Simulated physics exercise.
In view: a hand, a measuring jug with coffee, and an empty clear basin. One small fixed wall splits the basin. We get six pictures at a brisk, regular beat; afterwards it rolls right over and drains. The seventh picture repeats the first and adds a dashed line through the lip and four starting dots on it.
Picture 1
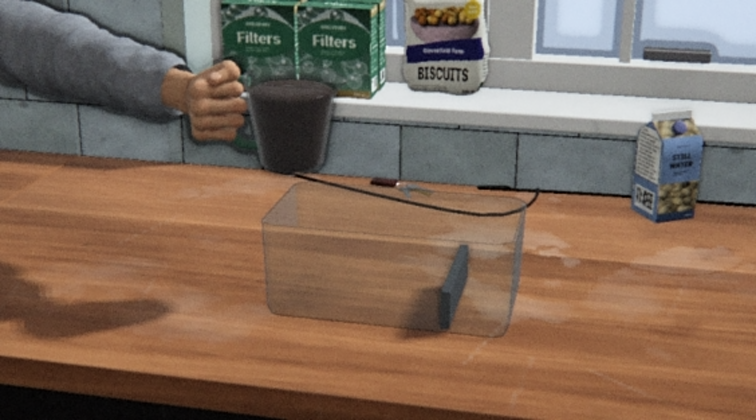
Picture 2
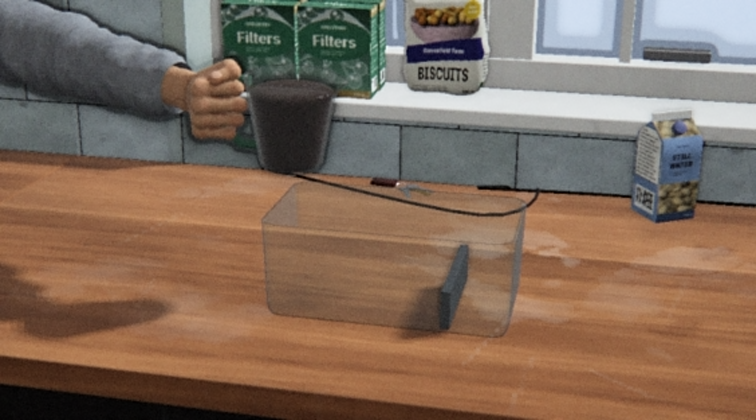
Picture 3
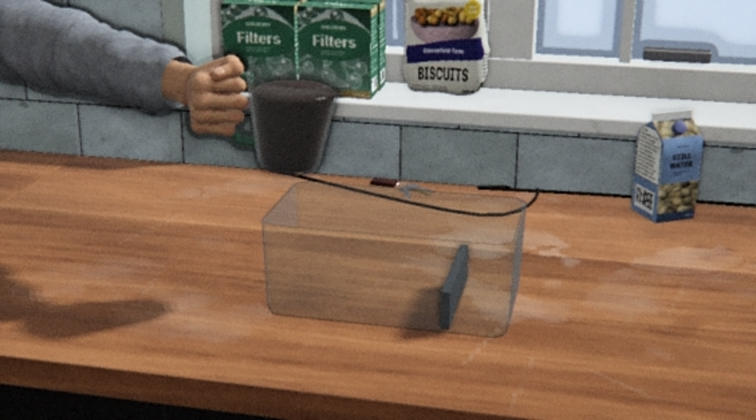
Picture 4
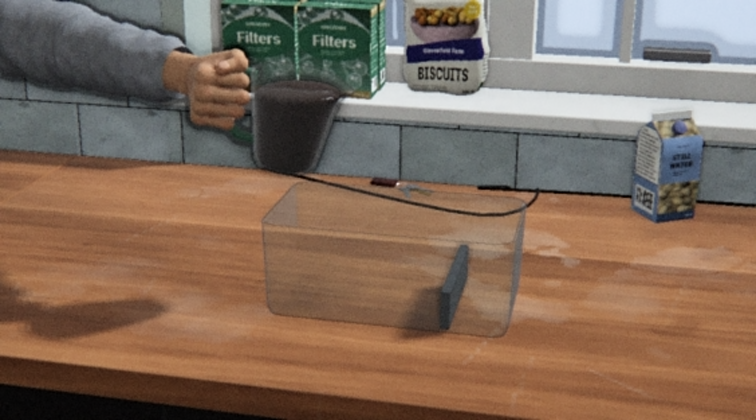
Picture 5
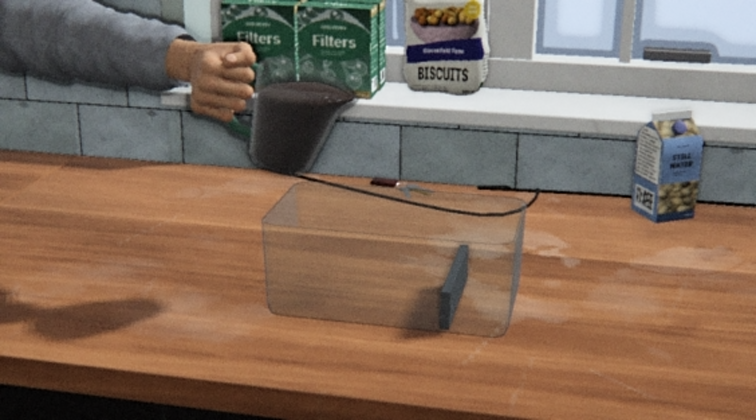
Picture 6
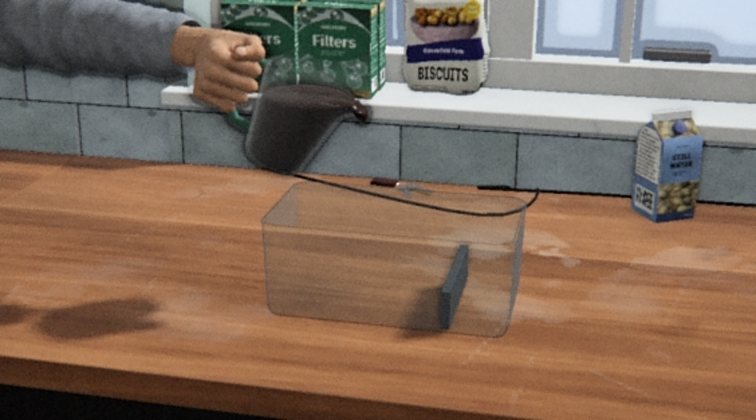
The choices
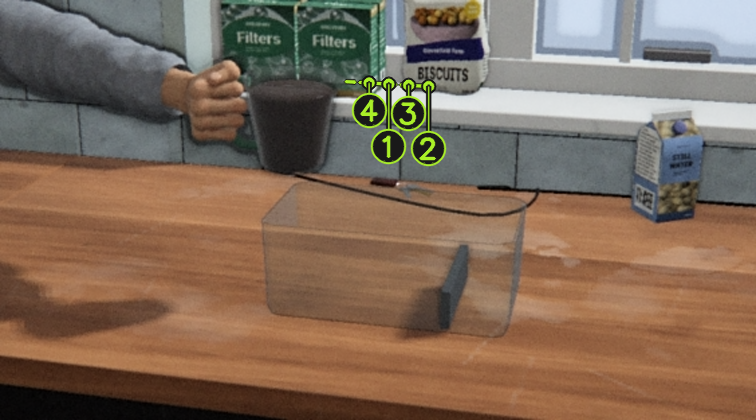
The footage shows a hand holding a measuring jug of coffee above a wooden counter, behind an empty clear basin; the jug stays upright at first, then tilts gradually to the right until coffee reaches over its lip.
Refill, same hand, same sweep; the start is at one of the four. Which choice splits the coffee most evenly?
Take 3.
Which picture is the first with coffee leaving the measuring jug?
Picture 6.
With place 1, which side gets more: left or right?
More ends on the left.
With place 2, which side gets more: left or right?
More ends on the right.
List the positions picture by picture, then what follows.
Upright, lip at (346, 81); basin from (268, 311) to (508, 336); top of the wall at (456, 267); nothing has left yet, in the first frame.
Upright, lip at (347, 82); nothing has left yet, in the second frame.
Tipped about 5°, lip at (349, 86); nothing has left yet, in the third frame.
Tipped about 10°, lip at (353, 92); nothing has left yet, in the fourth frame.
Tipped about 18°, lip at (356, 101); nothing has left yet, in the fifth frame.
Tipped about 26°, lip at (359, 111); coffee is over the lip, down to (363, 119), in the sixth frame.
In lime, 1 at (388, 84); 2 at (428, 86); 3 at (408, 85); 4 at (369, 82).
Choosing 1, about 84 % ends left of the wall and 16 % right of it.
Choosing 2, about 22 % ends left of the wall and 77 % right of it.
Choosing 3, about 47 % ends left of the wall and 52 % right of it.
Choosing 4, about 96 % ends left of the wall and 3 % right of it.
